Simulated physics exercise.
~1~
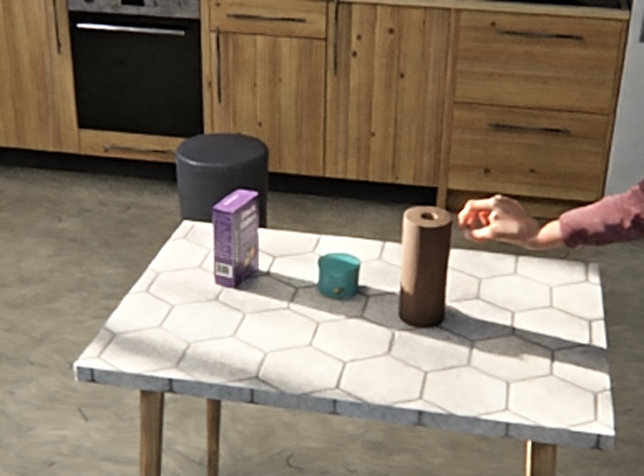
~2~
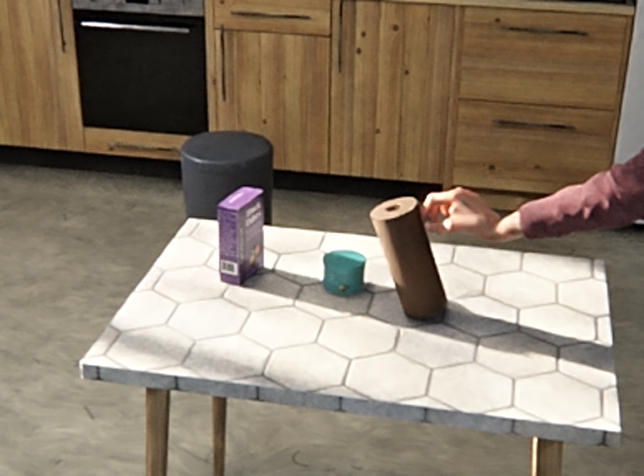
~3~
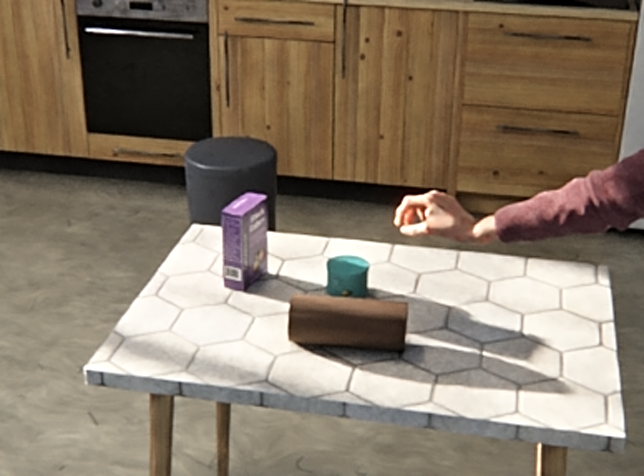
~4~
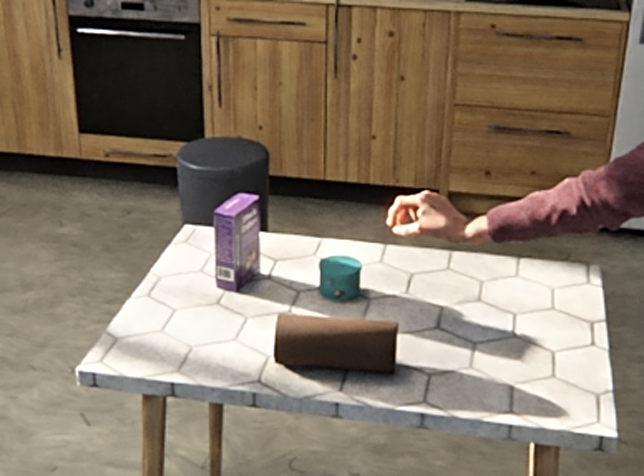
A hand in a dark red sleeve reaches in from the right over a table with a pale hexagon-tiled top, seen from slightly above in a kitchen with wooden cabinets and an oven. On the table, a purple packet stands at the left, a small turquoise tub sits near the middle, and a tall brown roll stands upright to its right. The fingertips push the upper part of the roll leftward, and it tilts. It topples onto its side in front of the tub, then rolls slightly toward the near edge. It ends lying on the table, the packet and tub still in place.
